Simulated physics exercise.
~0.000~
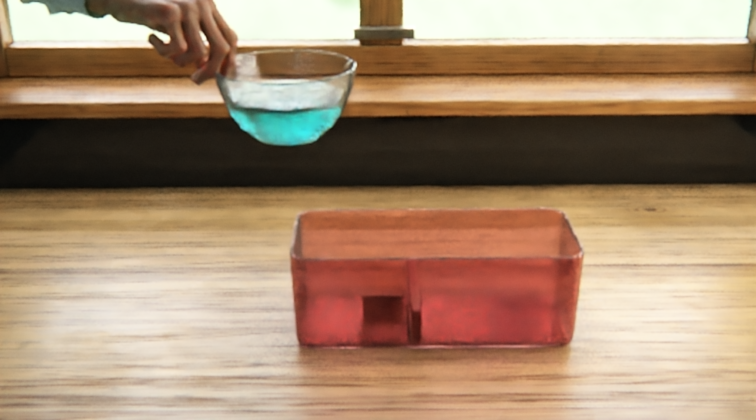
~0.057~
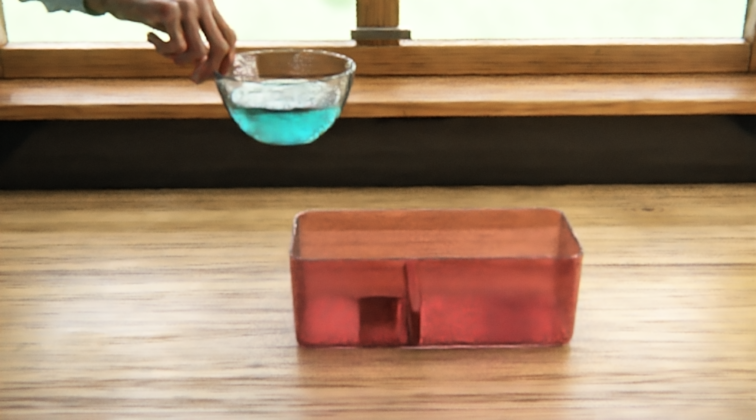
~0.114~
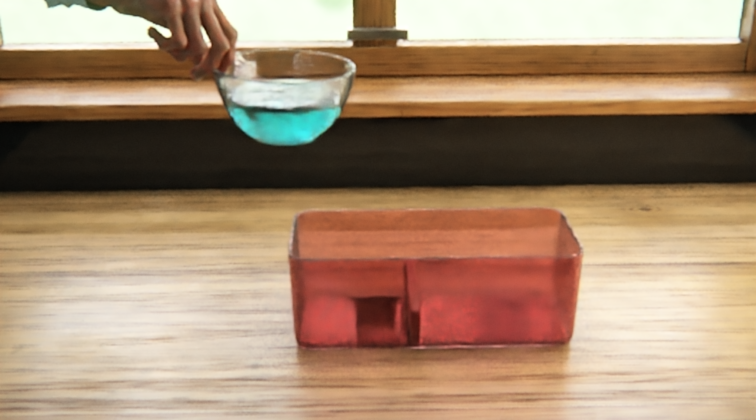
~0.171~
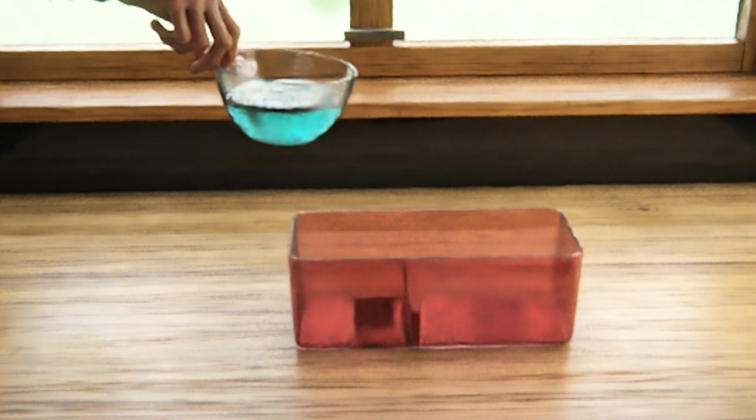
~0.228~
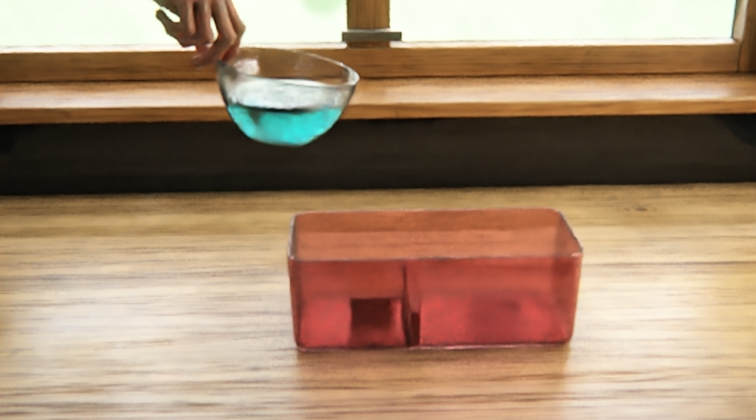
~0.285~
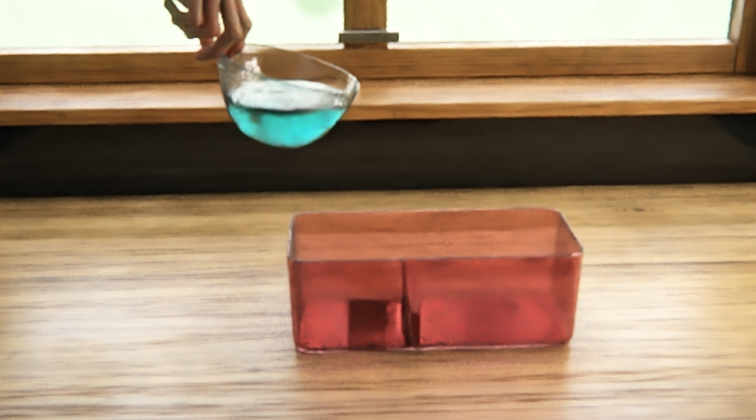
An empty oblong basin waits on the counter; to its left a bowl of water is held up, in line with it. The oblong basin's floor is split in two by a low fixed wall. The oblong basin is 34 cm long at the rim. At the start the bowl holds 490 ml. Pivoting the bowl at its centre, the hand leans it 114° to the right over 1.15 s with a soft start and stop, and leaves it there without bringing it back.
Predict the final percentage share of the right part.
Right part: About 28 %.
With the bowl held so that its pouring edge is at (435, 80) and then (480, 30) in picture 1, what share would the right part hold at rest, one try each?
95 and 90 %.
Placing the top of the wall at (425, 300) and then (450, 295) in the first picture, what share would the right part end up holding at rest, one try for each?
The first gives near 20 per cent and the second near 10 per cent.
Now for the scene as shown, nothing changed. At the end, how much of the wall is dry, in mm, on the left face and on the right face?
The left comes to roughly 28 mm and the right to roughly 42 mm.
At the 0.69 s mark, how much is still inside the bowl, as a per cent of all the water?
At that time about 46 in a hundred parts are still held.
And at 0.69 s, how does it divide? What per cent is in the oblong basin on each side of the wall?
I'd say some 10 on the left and some 3 on the right.
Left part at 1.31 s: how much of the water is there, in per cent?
About 72 percent.
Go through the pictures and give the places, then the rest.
In the first frame, tilt 0°; pouring edge (355, 67); surface from (227, 94) to (346, 94); the oblong basin's rim runs from (294, 235) to (573, 233); the wall's top is at (414, 286).
In the second frame, tilt 1°; pouring edge (354, 68); surface from (226, 94) to (346, 94).
In the third frame, tilt 3°; pouring edge (355, 70); surface from (225, 93) to (345, 94).
In the fourth frame, tilt 6°; pouring edge (356, 74); surface from (226, 93) to (345, 94).
In the fifth frame, tilt 11°; pouring edge (357, 79); surface from (227, 93) to (347, 94).
In the sixth frame, tilt 16°; pouring edge (358, 87); surface from (228, 95) to (349, 96).
After 0.69 s the tilt is 75° and 46 per cent is still to pour, 10 is left of the wall and 3 right of it.
After 1.00 s the tilt is 109° and 0 per cent is still to pour, 69 is left of the wall and 25 right of it.
After 1.31 s the tilt is 114° and 0 per cent is still to pour, 71 is left of the wall and 27 right of it.
After 1.65 s the tilt is 114° and 0 per cent is still to pour, 71 is left of the wall and 28 right of it.
In the end 71 per cent lies left of the wall, 28 right of it and 1 outside.
